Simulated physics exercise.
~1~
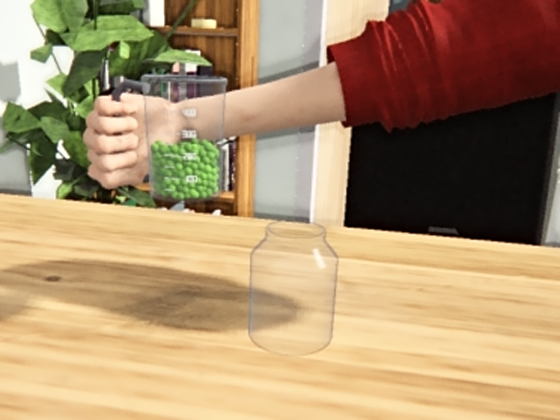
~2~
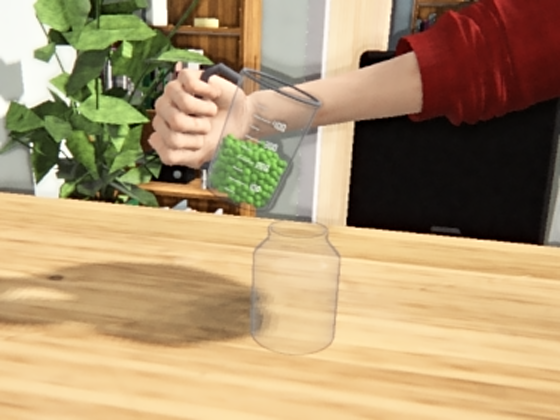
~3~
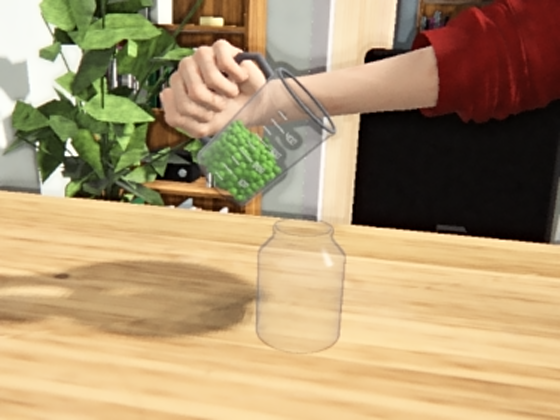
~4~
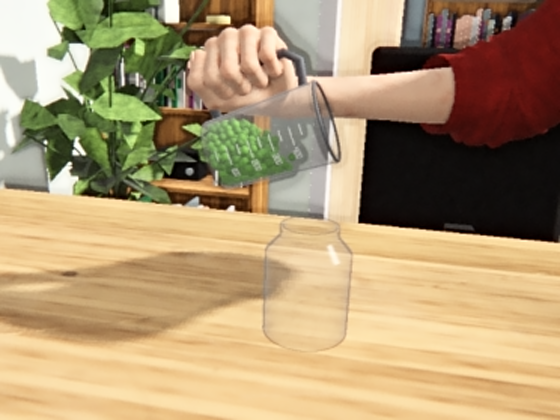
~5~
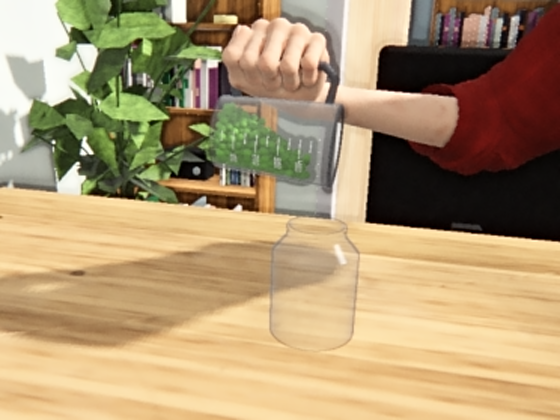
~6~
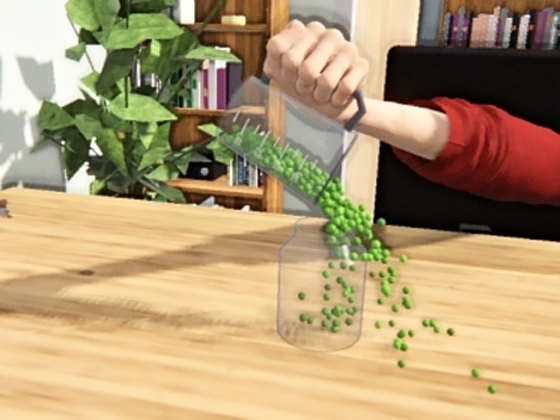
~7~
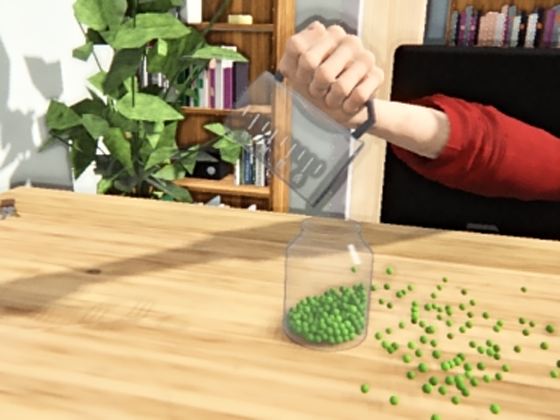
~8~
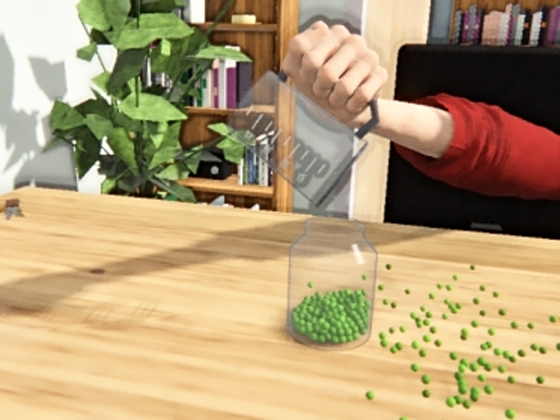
A hand tipping green peas from a clear measuring cup into a glass jar, most landing inside and others scattering across the table.
